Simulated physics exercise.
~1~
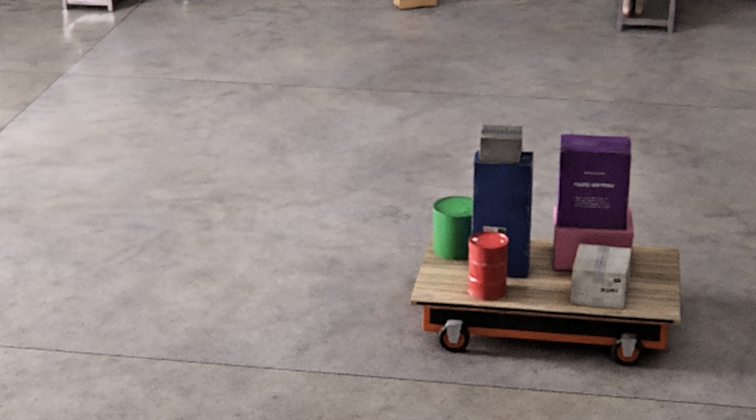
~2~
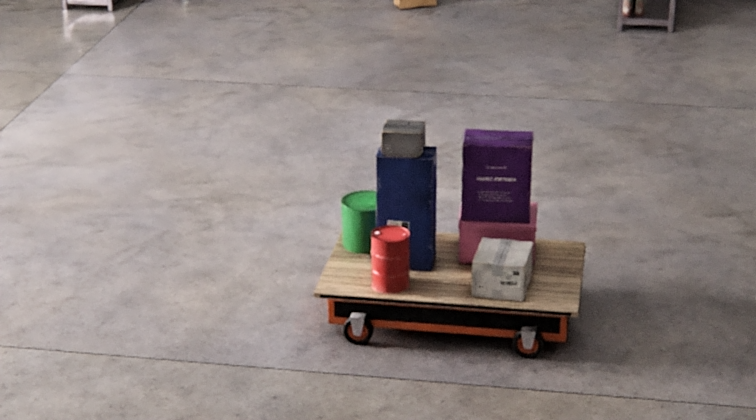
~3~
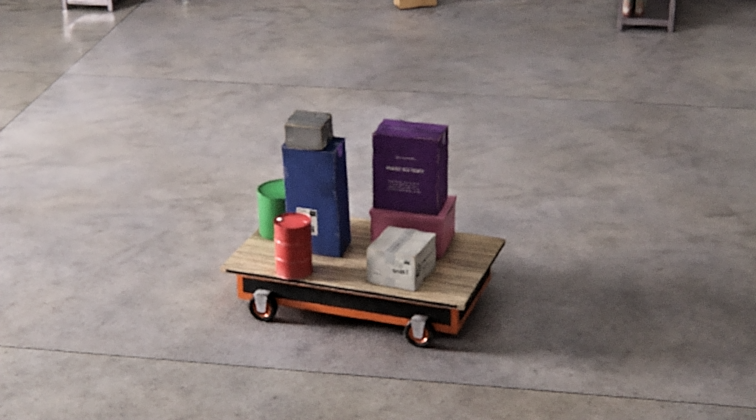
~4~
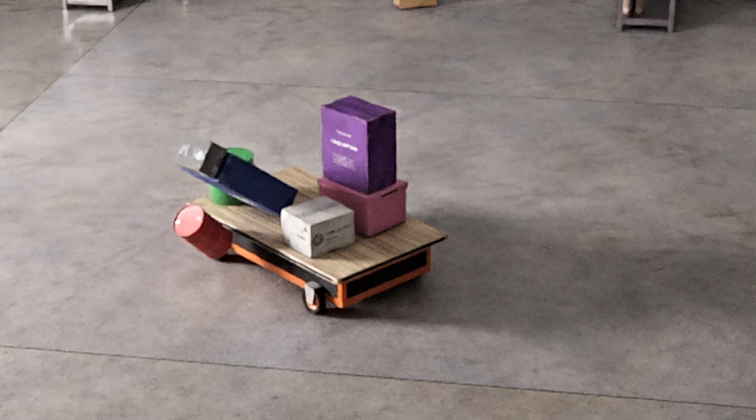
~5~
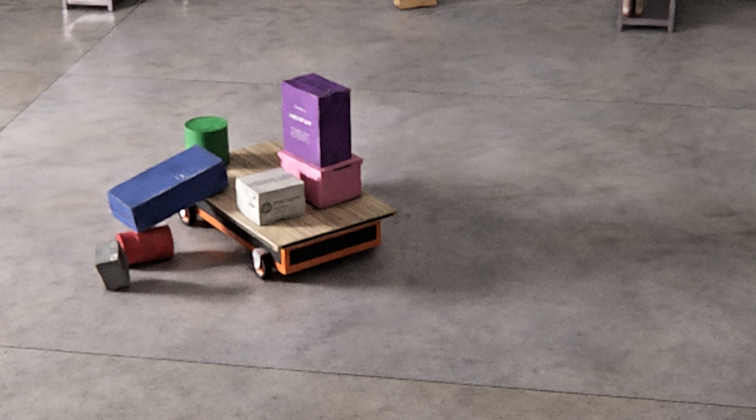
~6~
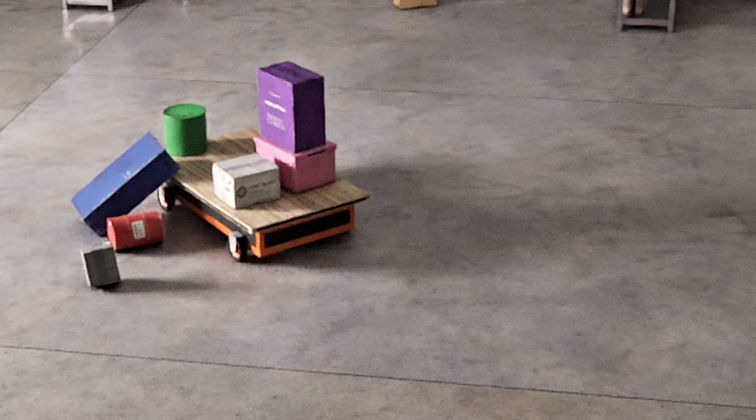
Blue box, grey box and red canister toppling off a wheeled cart as it turns while moving left, other items staying aboard.
